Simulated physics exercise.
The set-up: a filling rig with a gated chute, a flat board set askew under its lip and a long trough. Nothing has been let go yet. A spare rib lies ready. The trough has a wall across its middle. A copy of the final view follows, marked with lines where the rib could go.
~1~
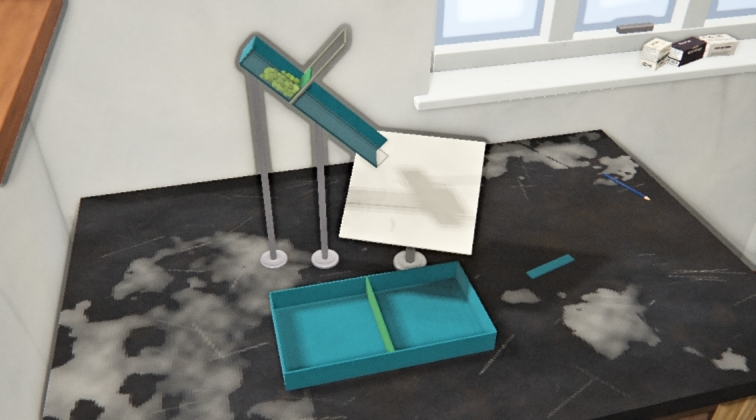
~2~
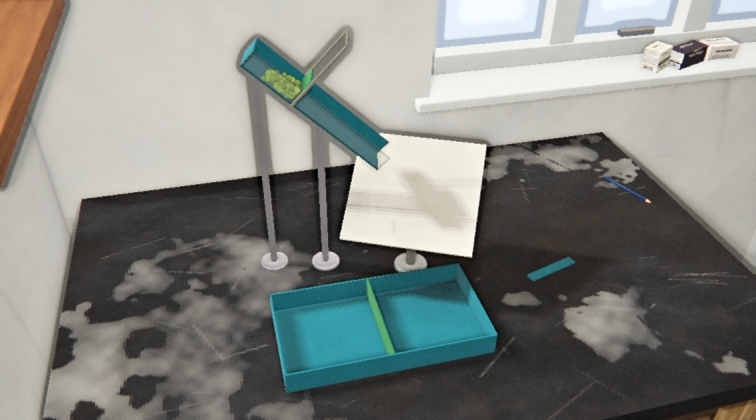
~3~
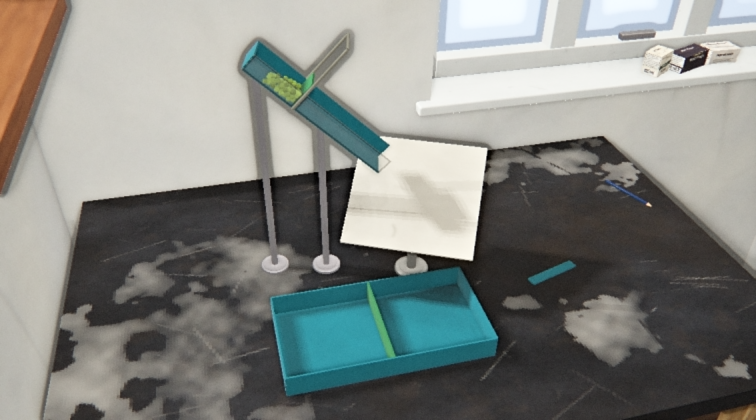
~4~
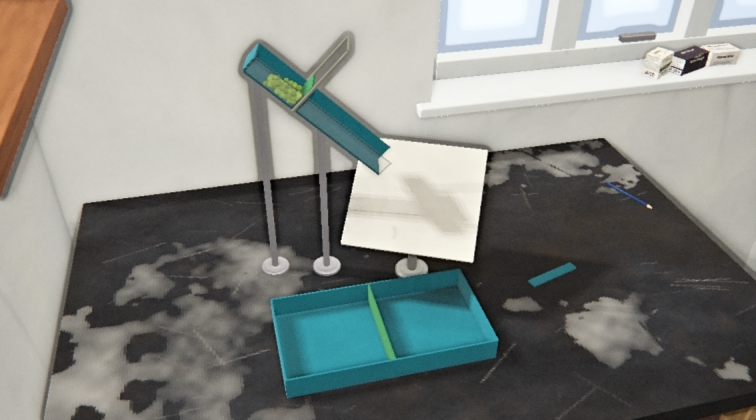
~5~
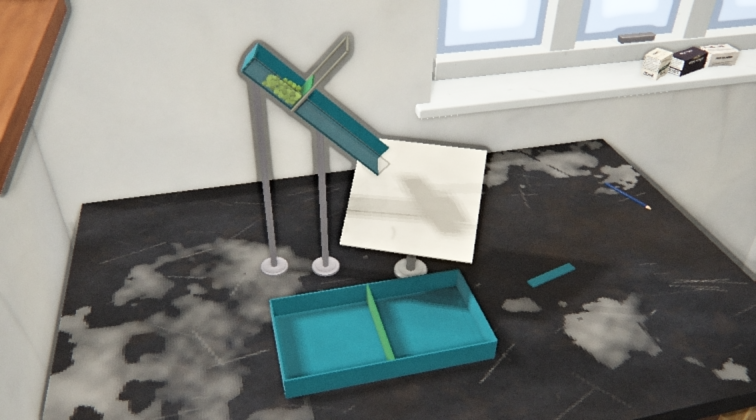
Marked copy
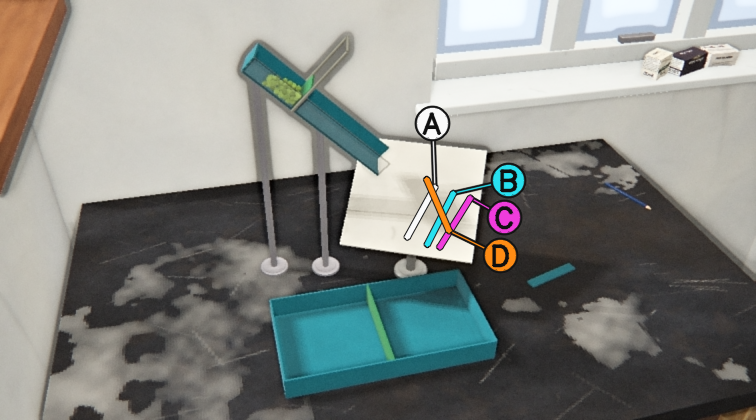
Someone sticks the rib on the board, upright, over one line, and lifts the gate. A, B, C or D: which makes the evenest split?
I would pick line A.
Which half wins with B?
Right.
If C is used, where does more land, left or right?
Right.
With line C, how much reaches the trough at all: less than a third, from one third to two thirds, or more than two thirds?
It is more than two thirds.
On the marked copy, line A from (434, 187) to (407, 237); line B from (453, 193) to (427, 244); line C from (470, 198) to (439, 247); line D from (426, 179) to (449, 230).
For line A, of what is caught, roughly half in the left half, roughly half in the right.
For line B, of what is caught, not one piece in the left half, every piece in the right.
For line C, of what is caught, not one piece in the left half, every piece in the right.
For line D, of what is caught, not one piece in the left half, every piece in the right.
